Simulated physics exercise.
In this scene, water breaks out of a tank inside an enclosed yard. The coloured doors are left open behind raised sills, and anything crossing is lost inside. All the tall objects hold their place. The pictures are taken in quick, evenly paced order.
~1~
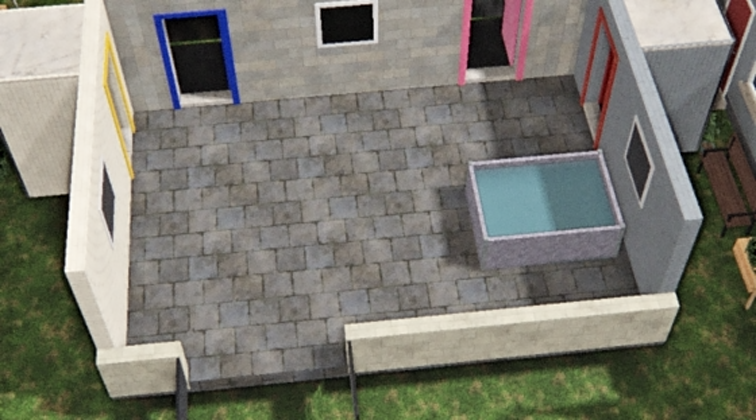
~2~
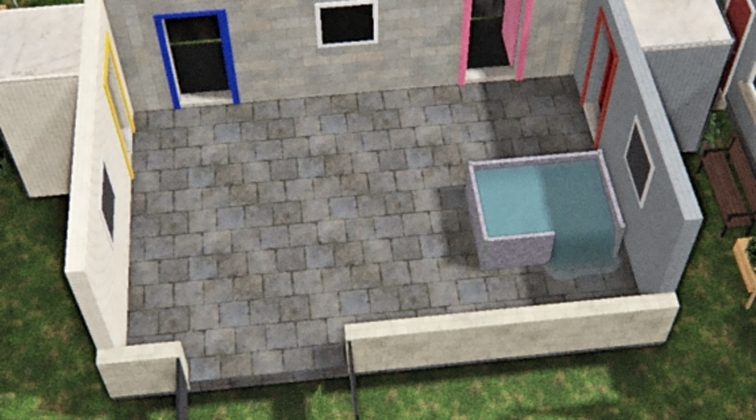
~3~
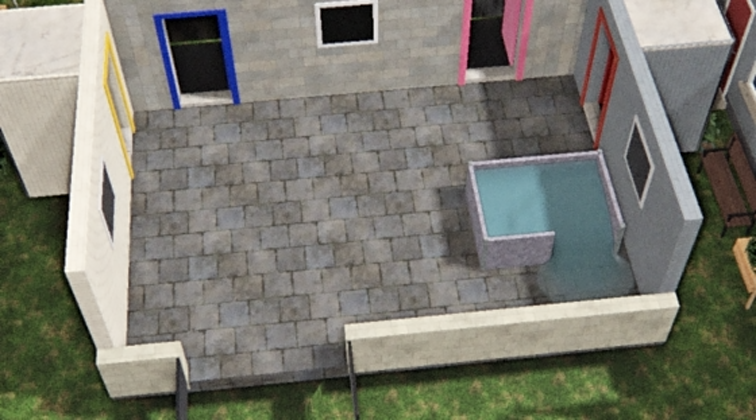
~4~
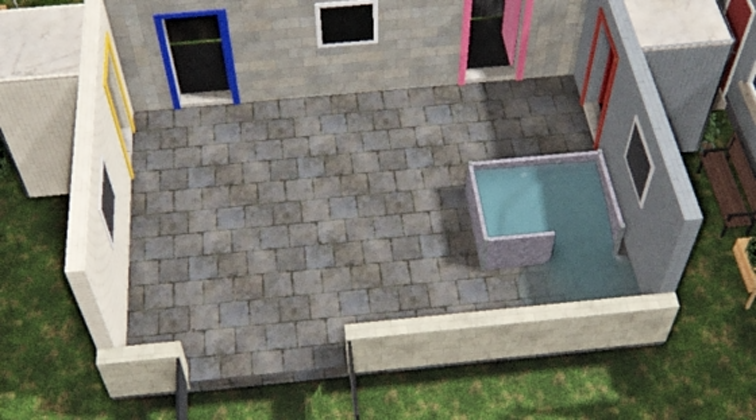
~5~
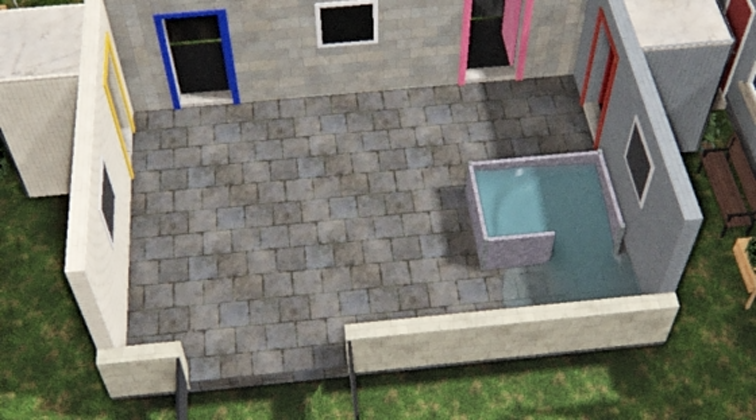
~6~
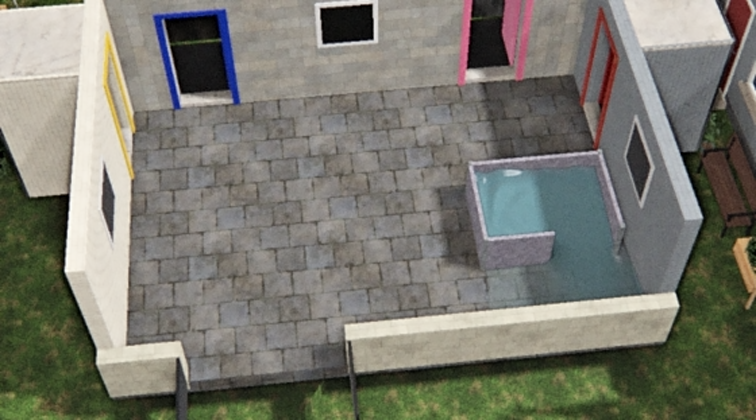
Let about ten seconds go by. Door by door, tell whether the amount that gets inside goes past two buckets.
Door by door: The blue door stays at two buckets or less, the red door stays at two buckets or less, the yellow door stays at two buckets or less, the pink door stays at two buckets or less.
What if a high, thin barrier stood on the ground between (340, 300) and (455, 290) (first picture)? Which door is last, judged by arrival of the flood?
That'd be the door marked blue.
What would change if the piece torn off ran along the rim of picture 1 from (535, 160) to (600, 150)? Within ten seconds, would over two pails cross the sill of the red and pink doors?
Put simply, the red door overflows; the pink door overflows.
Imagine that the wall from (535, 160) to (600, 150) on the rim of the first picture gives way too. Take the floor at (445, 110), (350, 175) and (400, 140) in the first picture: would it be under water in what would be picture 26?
Submerged, submerged, submerged.
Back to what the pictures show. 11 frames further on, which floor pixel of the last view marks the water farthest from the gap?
I'd go with roughly (288, 356).
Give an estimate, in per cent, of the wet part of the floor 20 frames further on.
I'd put it at roughly 55 per cent.
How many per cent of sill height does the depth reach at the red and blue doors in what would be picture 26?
Depth ratios, approx.: 40 and 0 percent.
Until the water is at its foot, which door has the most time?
That is the one in blue.
A moment on, water covers 10 % of the floor; the blue door not reached, the red door not reached, the yellow door not reached, the pink door not reached.
Next, water covers 20 % of the floor; the blue door not reached, the red door not reached, the yellow door not reached, the pink door not reached.
Then, water covers 55 % of the floor; the blue door not reached, the red door wet at the sill, nothing in, the yellow door not reached, the pink door wet at the sill, nothing in.
Later, water covers 80 % of the floor; the blue door wet at the sill, nothing in, the red door wet at the sill, nothing in, the yellow door wet at the sill, nothing in, the pink door wet at the sill, nothing in.
In the end, water covers 90 % of the floor; the blue door wet at the sill, nothing in, the red door wet at the sill, nothing in, the yellow door wet at the sill, nothing in, the pink door wet at the sill, nothing in.
